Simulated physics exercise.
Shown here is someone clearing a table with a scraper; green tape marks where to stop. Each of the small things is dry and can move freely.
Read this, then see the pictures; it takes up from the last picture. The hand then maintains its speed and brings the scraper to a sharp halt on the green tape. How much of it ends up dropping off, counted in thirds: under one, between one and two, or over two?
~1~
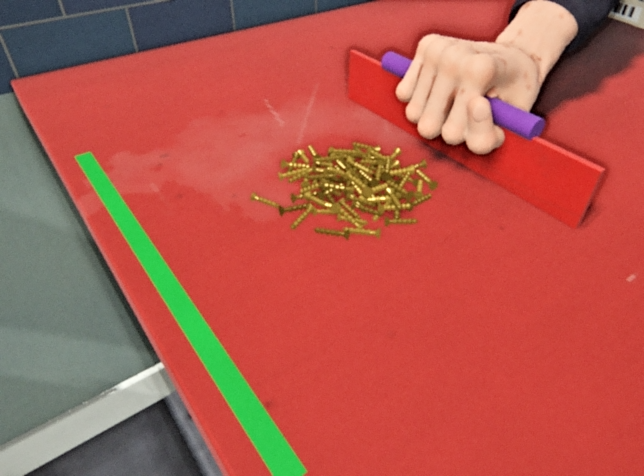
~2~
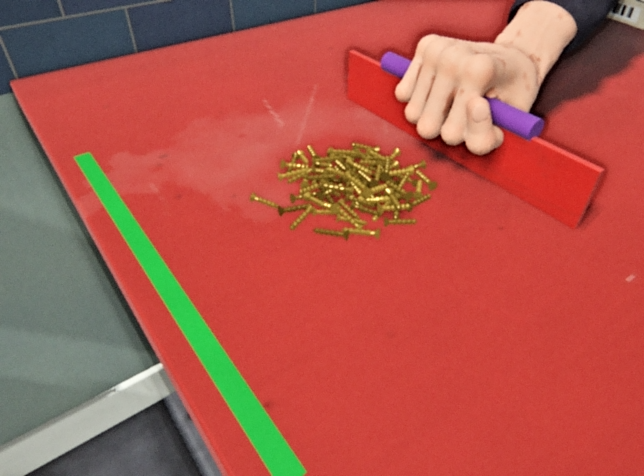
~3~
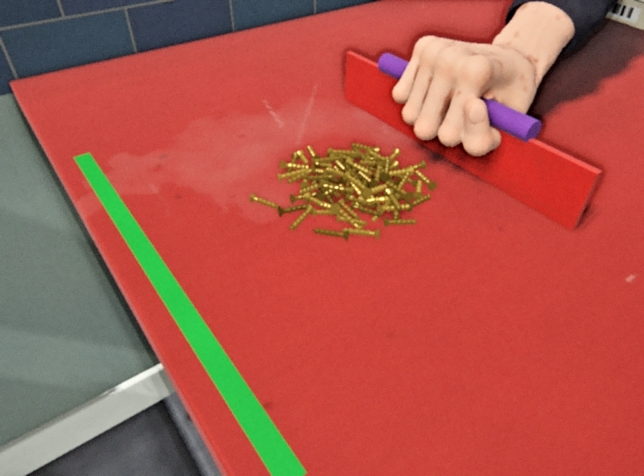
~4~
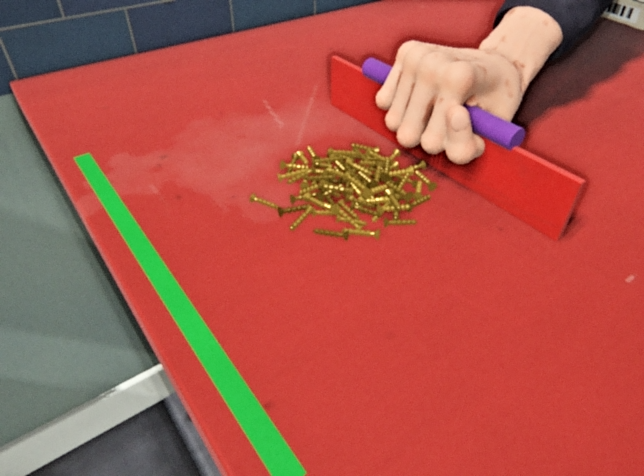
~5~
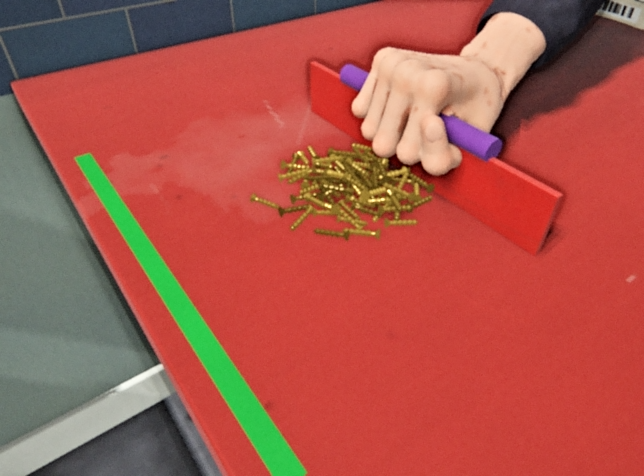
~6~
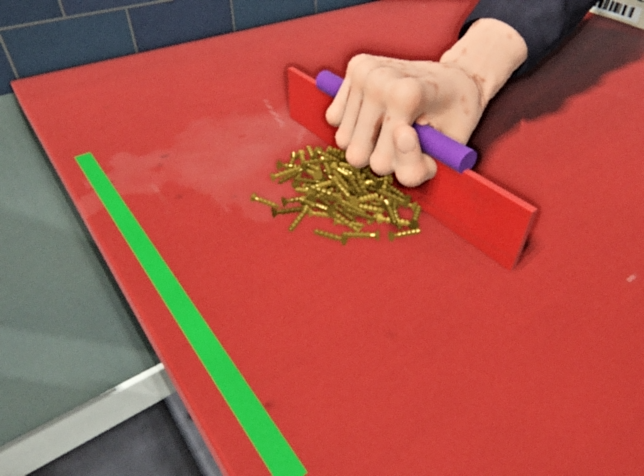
Above two thirds.
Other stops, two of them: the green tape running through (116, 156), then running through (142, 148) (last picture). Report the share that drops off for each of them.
About 50 %, then 20 %.
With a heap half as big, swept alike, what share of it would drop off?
I'd say close to 100 per cent.
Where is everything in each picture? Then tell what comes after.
The first picture shows scraper (566, 186), at rest; green tape (89, 164), right by the edge; edge at (125, 288); the heap (357, 189), brass screws.
The second picture shows scraper (565, 186), at rest.
The third picture shows scraper (563, 188); the heap (357, 190).
The fourth picture shows scraper (547, 197).
The fifth picture shows scraper (525, 211); the heap (357, 190), about a tenth pushed along.
The sixth picture shows scraper (500, 224); green tape (89, 164); edge at (125, 288); the heap (338, 185), the larger part pushed along.
Just after the last frame, scraper still moving, near (269, 166); heap all on the table, its front near (184, 261).
A moment on, scraper stopped at the green tape; heap roughly two thirds over the edge.
Further on, scraper stopped at the green tape; heap almost all over the edge.
When it is over, scraper stopped at the green tape; heap almost all over the edge.
